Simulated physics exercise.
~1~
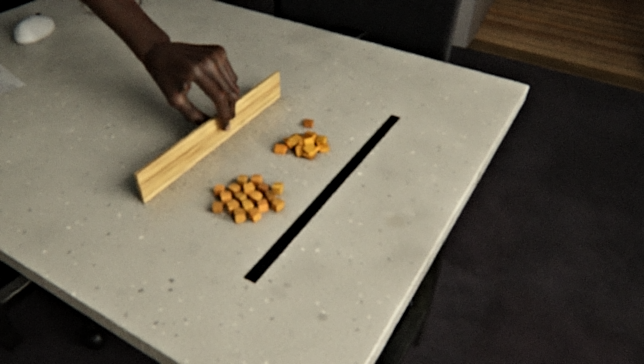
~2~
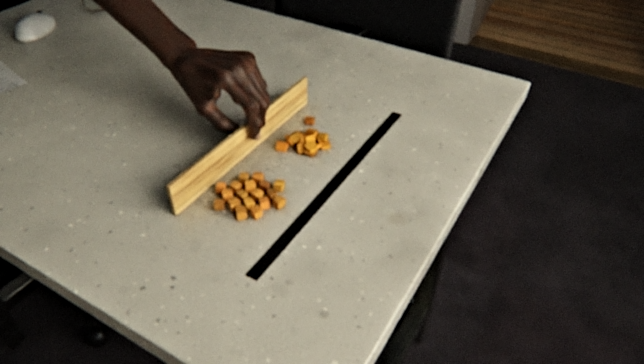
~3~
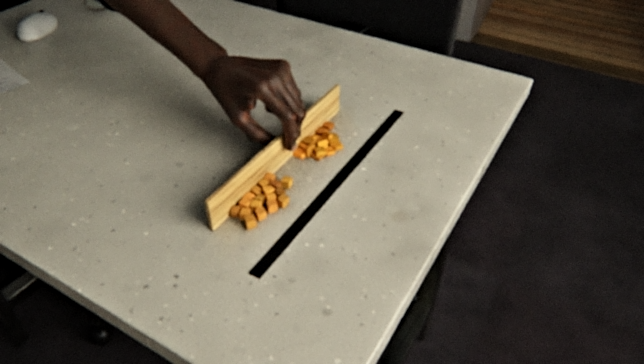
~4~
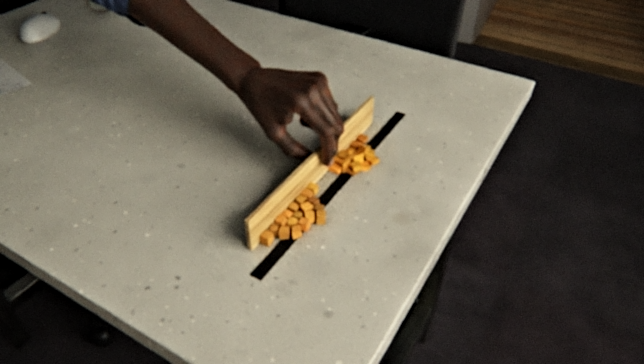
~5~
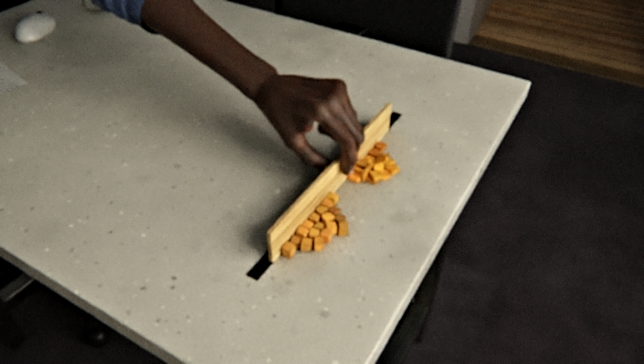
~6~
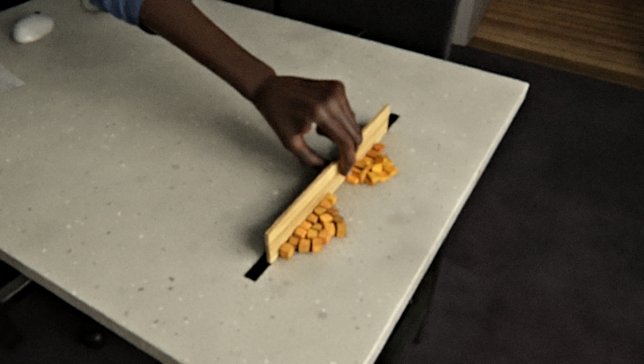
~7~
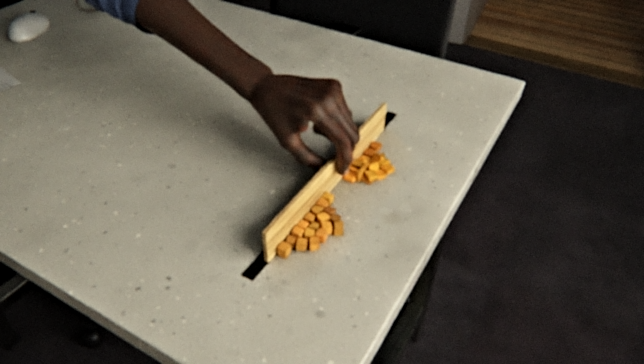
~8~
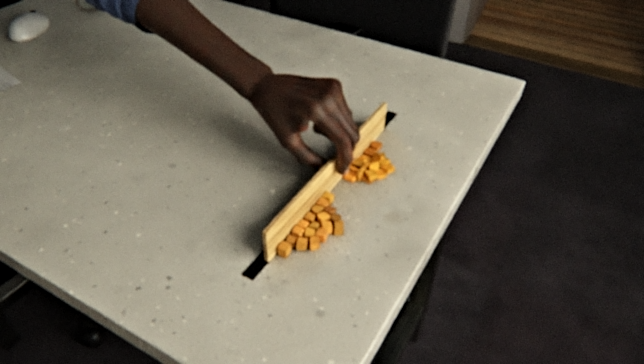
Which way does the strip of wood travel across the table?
The strip of wood moves to the right as the hand pushes it.
